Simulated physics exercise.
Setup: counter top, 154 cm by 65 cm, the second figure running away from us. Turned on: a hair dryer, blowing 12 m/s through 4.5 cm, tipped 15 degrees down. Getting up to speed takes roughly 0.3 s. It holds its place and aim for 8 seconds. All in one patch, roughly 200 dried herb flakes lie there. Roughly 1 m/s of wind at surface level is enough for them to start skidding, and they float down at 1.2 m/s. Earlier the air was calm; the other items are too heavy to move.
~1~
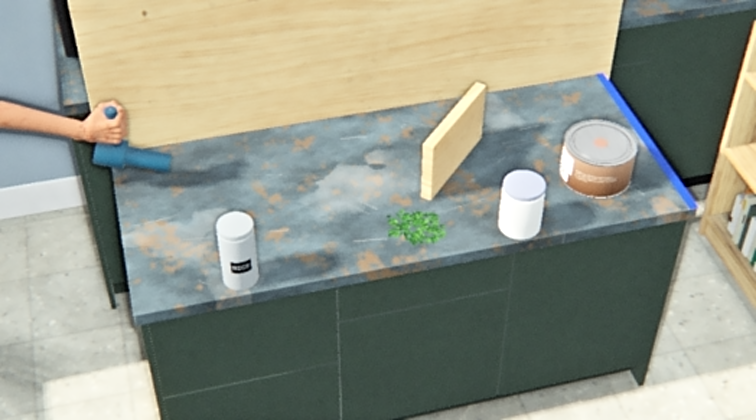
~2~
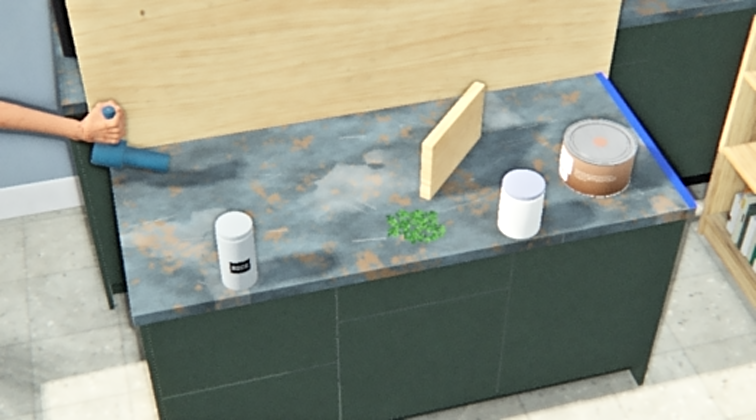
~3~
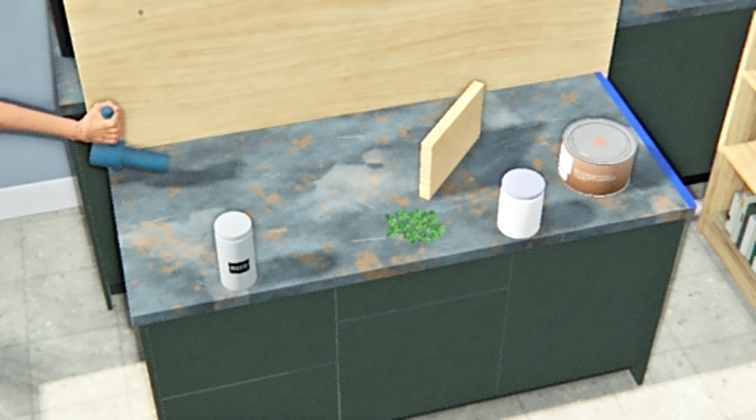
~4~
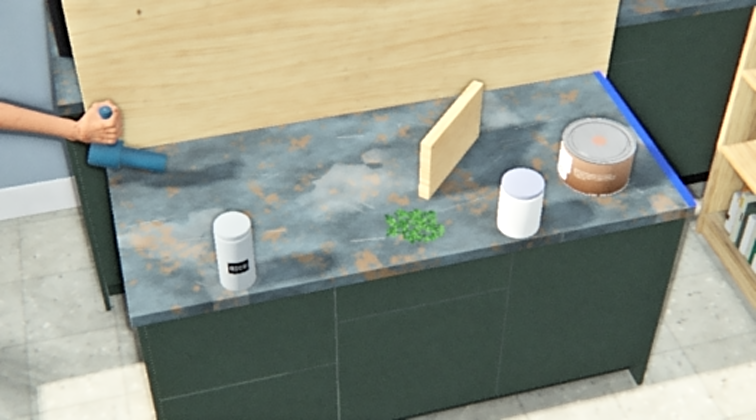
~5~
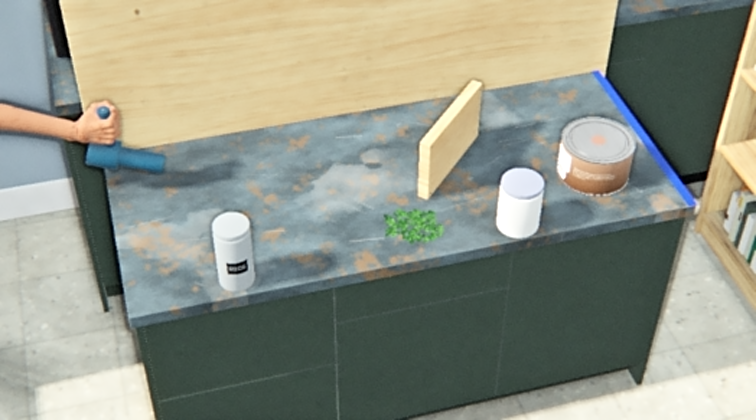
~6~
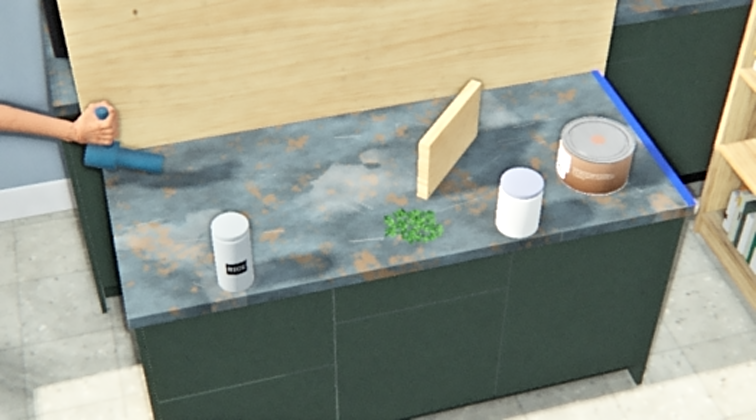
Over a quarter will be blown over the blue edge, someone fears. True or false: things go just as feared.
False.
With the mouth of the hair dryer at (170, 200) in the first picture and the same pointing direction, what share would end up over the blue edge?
In that case roughly 0 percent.
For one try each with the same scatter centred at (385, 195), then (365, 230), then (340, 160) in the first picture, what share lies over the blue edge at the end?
Results, one try each: 30 %, 0 %, 80 %.
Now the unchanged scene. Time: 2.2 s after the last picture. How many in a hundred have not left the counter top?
Roughly 0 %.
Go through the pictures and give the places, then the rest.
In the first picture, the middle of the dried herb flakes is near (416, 226), none has stirred yet and the mouth of the hair dryer is at (170, 164).
In the second picture, the middle of the dried herb flakes is near (415, 225), none has stirred yet and the blue edge is centred on (647, 135).
In the third picture, the middle of the dried herb flakes is near (414, 225), none has stirred yet, the top of a jar is at (524, 183) and the top of a board is at (454, 113).
In the fourth picture, the middle of the dried herb flakes is near (414, 225) and none has stirred yet.
In the fifth picture, the middle of the dried herb flakes is near (413, 225) and none has stirred yet.
In the sixth picture, the middle of the dried herb flakes is near (412, 225) and none has stirred yet.
Then, 1.2 s after the last picture the count stands so, 0 % are over the blue edge.
Then, 2.2 s after the last picture the count stands so, 0 % are over the blue edge.
Then, 4.1 s after the last picture the count stands so, 0 % are over the blue edge.
Then, 7.7 s after the last picture, at the end, 0 % are over the blue edge.
